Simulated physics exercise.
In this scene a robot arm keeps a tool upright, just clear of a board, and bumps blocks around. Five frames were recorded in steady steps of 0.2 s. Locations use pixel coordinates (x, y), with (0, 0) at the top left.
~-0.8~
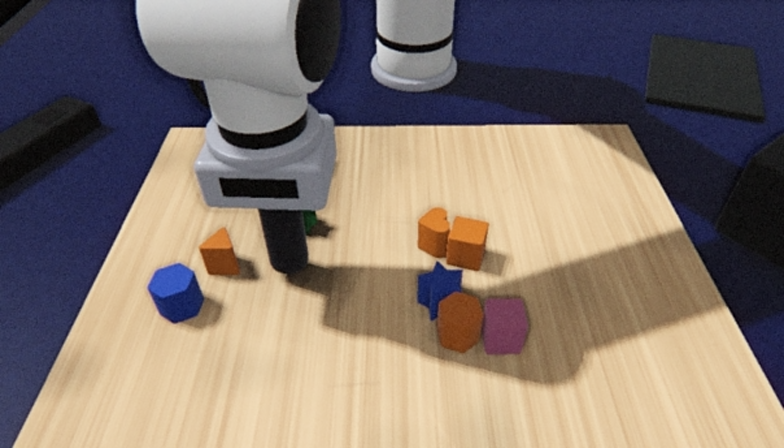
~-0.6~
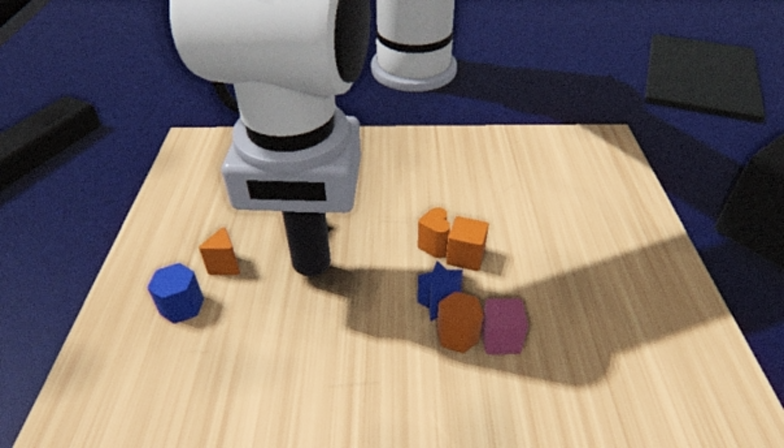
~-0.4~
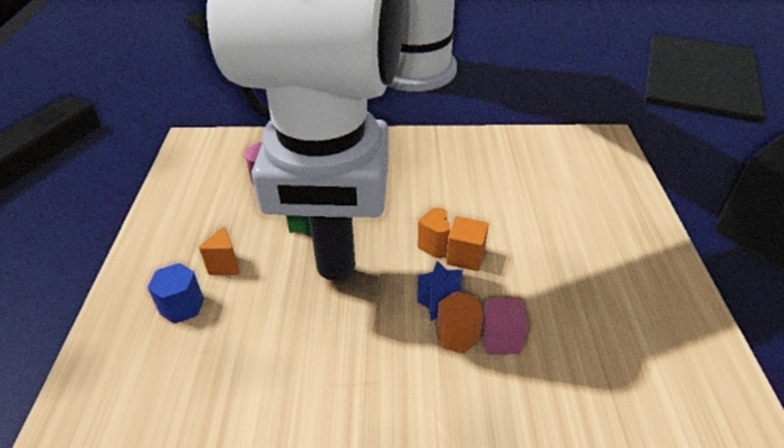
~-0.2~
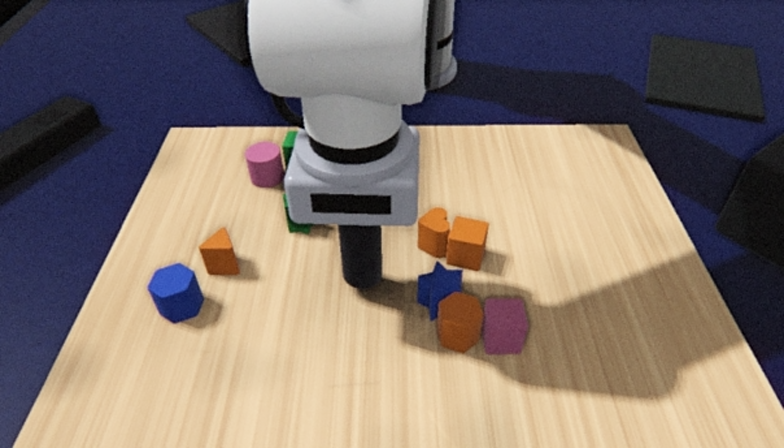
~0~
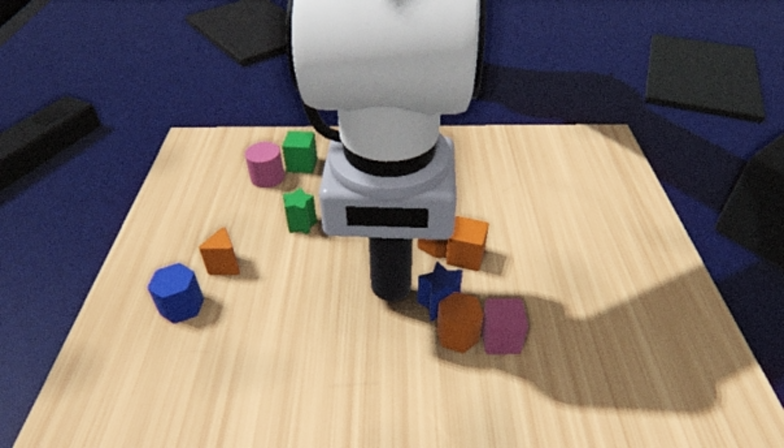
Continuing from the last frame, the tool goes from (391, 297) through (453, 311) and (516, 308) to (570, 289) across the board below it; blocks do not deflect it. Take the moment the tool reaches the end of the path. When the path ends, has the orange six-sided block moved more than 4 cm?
No, I don't think so.
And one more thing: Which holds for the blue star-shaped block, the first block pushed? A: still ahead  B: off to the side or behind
(A)
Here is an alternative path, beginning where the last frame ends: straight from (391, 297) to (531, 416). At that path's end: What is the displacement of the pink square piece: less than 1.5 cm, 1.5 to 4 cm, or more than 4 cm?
From 1.5 to 4 cm.
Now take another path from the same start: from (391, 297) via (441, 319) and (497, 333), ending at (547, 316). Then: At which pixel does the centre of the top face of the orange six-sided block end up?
It will end up at (515, 343).
On the path given first. One third of the way, tool at (454, 301); blue star-shaped block at (493, 280), turned 20° clockwise; orange six-sided block at (473, 316), turned 20° clockwise; pink square piece at (513, 314).
Two thirds of the way, tool at (519, 297); blue star-shaped block at (559, 277), turned 20° clockwise; orange six-sided block at (481, 319), turned 45° clockwise; pink square piece at (523, 318), turned 15° anticlockwise.
At the end, tool at (573, 278); blue star-shaped block at (615, 263), turned 30° clockwise; orange six-sided block at (481, 319), turned 45° clockwise; orange square piece in place; pink square piece at (523, 318), turned 15° anticlockwise.
